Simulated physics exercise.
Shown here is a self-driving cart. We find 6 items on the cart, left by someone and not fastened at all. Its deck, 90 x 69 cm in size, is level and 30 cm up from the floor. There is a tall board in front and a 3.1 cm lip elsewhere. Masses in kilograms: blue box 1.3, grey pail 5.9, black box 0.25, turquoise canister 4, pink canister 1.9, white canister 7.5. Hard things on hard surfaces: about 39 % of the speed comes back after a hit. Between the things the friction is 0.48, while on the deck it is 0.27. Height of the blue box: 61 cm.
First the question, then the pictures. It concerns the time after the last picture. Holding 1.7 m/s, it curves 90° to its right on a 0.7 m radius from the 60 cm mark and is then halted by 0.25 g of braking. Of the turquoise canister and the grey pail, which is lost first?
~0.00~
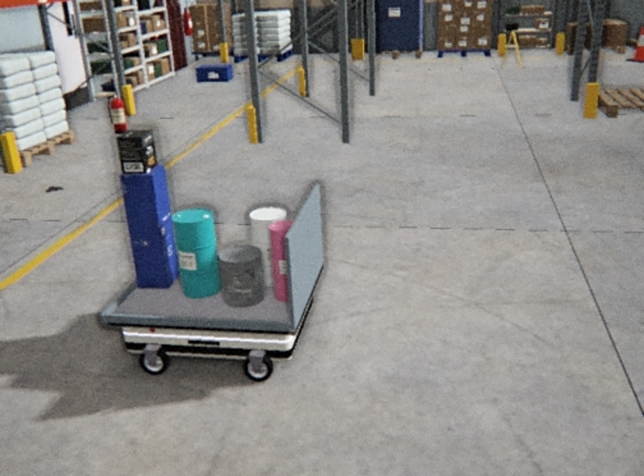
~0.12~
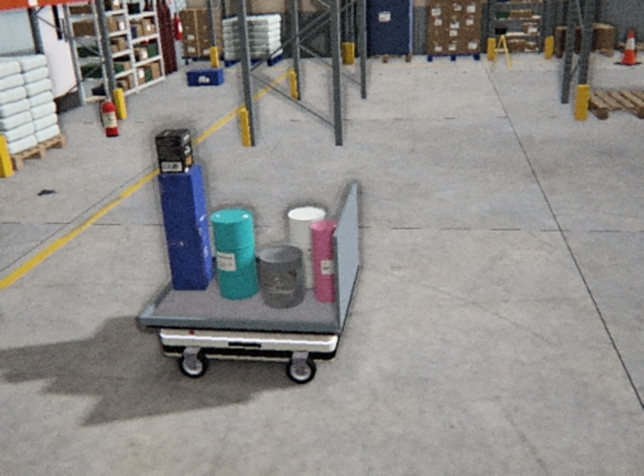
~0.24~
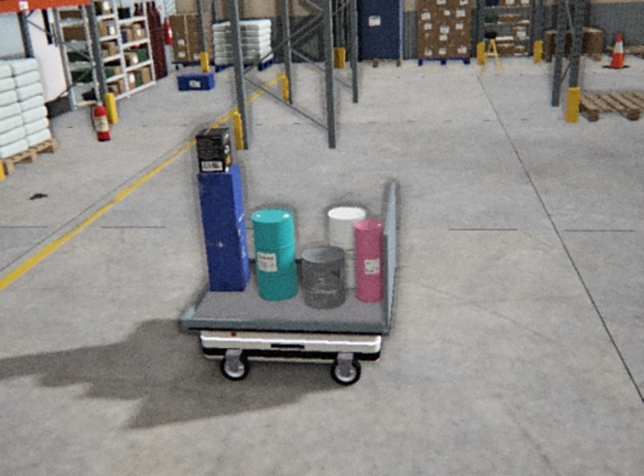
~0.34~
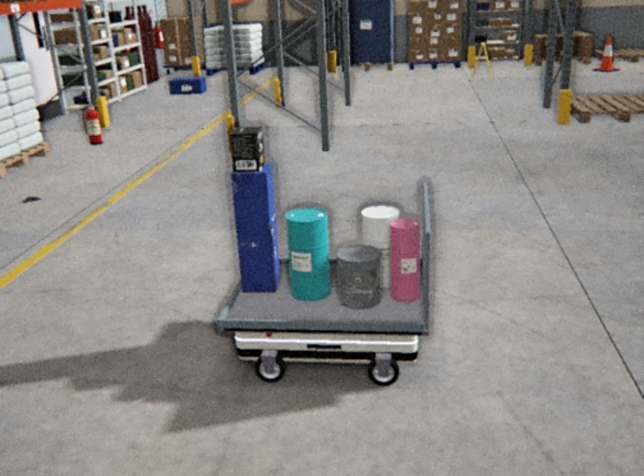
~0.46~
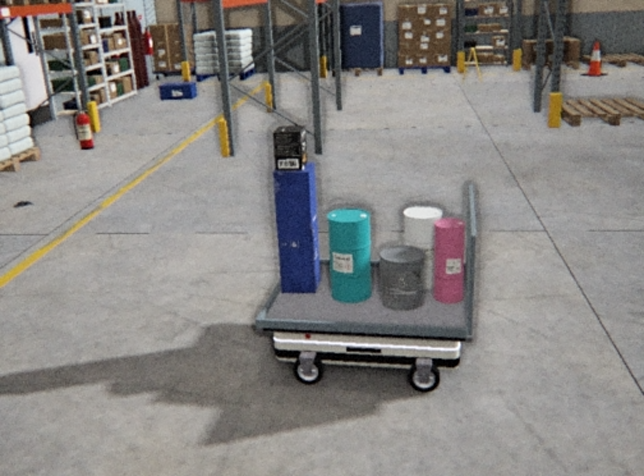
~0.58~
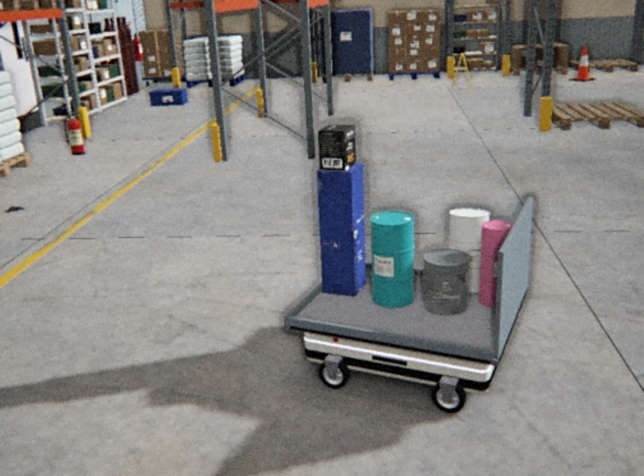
The first of the two.
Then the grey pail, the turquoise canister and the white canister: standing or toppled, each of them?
In the last frame the grey pail remains up, the turquoise canister does not stay up and the white canister does not stay up.
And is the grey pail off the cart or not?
When everything stops, the grey pail is still in bounds.
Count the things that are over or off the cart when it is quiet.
The answer: 5.
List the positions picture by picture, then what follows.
In the first frame, cart has run 0 cm; turquoise canister (197, 254); grey pail (242, 276).
In the second frame, cart has run 20 cm; pink canister (327, 262); white canister (309, 248).
In the third frame, cart has run 41 cm; blue box (225, 229); black box (214, 150).
In the fourth frame, cart has run 58 cm; pink canister (405, 261); white canister (381, 247).
In the fifth frame, cart has run 78 cm, turned 5°; pink canister (449, 261) shifted 4 cm; blue box (298, 229).
In the sixth frame, cart has run 99 cm, turned 19°; turquoise canister (393, 259) shifted 4 cm; grey pail (446, 282) shifted 12 cm.
Around 0.88 s, cart has run 150 cm, turned 61°; pink canister and white canister now off the cart; grey pail shifted 23 cm near (535, 332); turquoise canister shifted 23 cm near (505, 284).
Around 1.18 s, cart has run 201 cm, turned 90°; blue box, black box and turquoise canister now off the cart; grey pail at 3° to upright near (579, 430).
Around 1.58 s, cart has run 249 cm, turned 90°; grey pail shifted 26 cm.
Finally (2.3 s), off the cart, blue box, black box, turquoise canister, pink canister and white canister; not toppled but over 10 cm from the start, grey pail. Turquoise canister went at 1.10 s; grey pail was never lost.
